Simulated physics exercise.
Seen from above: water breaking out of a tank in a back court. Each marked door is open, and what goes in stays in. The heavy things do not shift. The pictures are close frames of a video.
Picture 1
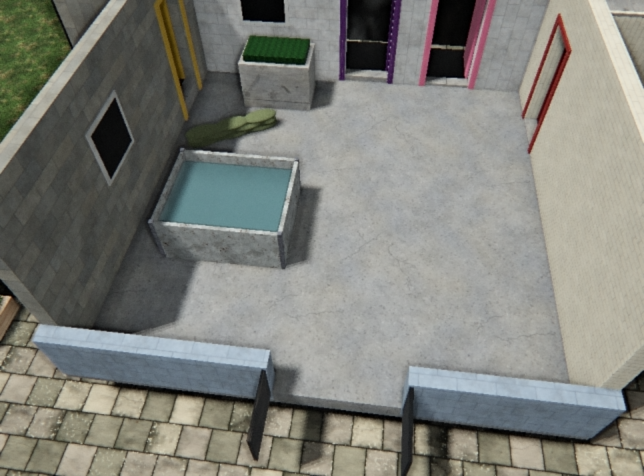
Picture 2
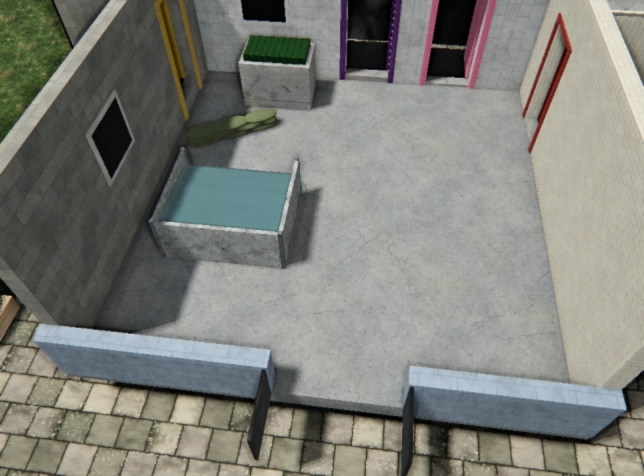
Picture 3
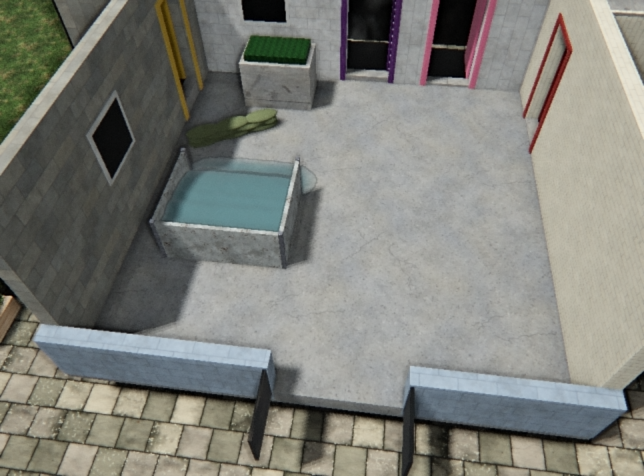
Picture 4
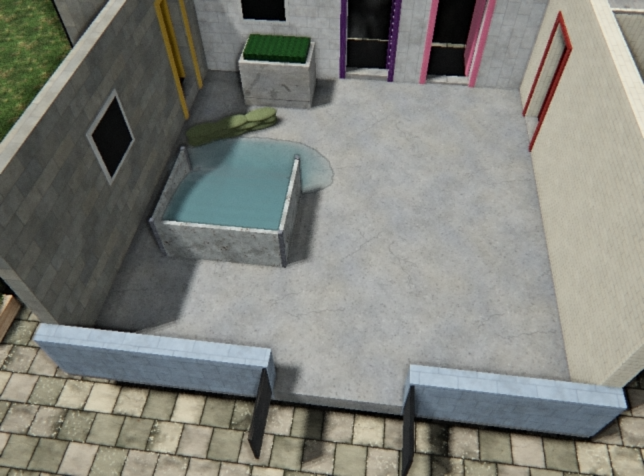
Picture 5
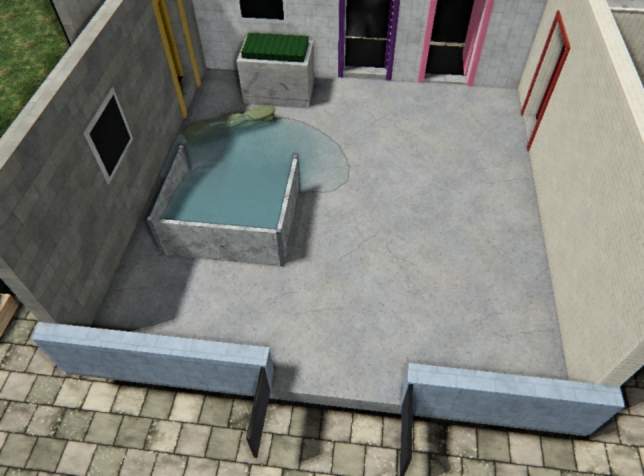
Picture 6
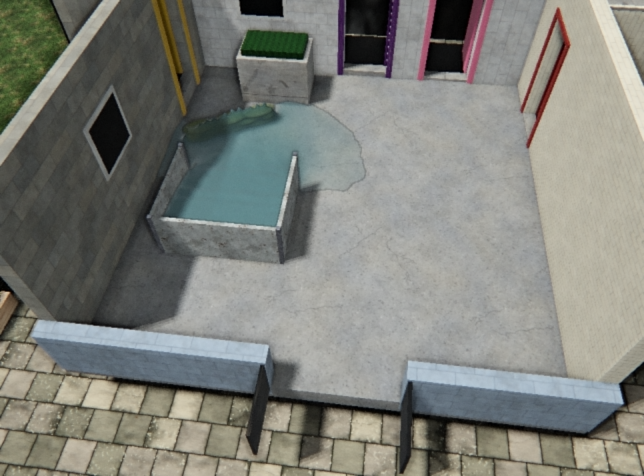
In this clip, seen from above, a stone tank of still water in a walled court loses its far side, and water pours out through the gap, spreading across the grey floor in a widening, rounded sheet.
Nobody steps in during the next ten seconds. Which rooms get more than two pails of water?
In the end: The pink door takes more than that; the purple door takes more than that; the yellow door stays under that; the red door takes more than that.
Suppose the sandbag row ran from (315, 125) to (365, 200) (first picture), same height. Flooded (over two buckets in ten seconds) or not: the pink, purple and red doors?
My reading: The pink one keeps below it; the purple one lets less in; the red one is over.
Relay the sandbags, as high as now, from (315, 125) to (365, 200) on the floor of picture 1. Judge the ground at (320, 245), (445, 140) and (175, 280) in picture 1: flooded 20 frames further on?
One after the other: Wet, wet, dry.
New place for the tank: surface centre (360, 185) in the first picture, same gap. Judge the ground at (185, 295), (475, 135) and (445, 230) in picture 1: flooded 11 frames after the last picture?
As listed: Free of water, awash, free of water.
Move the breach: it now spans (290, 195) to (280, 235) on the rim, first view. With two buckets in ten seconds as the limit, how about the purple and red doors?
In short: Purple is under, red lets more in.
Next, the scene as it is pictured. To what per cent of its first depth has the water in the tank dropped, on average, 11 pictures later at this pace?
Near 22 in a hundred.
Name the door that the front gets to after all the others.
I say the red one.
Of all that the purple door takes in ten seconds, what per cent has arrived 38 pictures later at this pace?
Near 100 in a hundred.
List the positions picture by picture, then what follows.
The first frame shows still water in the water tank at (228, 193).
In the second frame, the front is at a hidden place, out from the gap on the water tank's far side.
In the third frame, water pours out on the water tank's far side and has run to a hidden place.
In the fourth frame, water pours out on the water tank's far side and has run to a hidden place.
In the fifth frame, the front is at (290, 122), out from the gap on the water tank's far side.
In the sixth frame, the front is at (311, 107), out from the gap on the water tank's far side.
A moment on, water covers 25 % of the floor; the pink door not reached, the purple door wet at the sill, nothing in, the yellow door wet at the sill, nothing in, the red door not reached.
Next, water covers 35 % of the floor; the pink door wet at the sill, nothing in, the purple door over two buckets in, the yellow door wet at the sill, nothing in, the red door not reached.
Then, water covers 55 % of the floor; the pink door over two buckets in, the purple door over two buckets in, the yellow door wet at the sill, nothing in, the red door under two buckets in.
Later, water covers 70 % of the floor; the pink door over two buckets in, the purple door over two buckets in, the yellow door wet at the sill, nothing in, the red door far over two buckets in.
In the end, water covers 95 % of the floor; the pink door over two buckets in, the purple door over two buckets in, the yellow door wet at the sill, nothing in, the red door far over two buckets in.
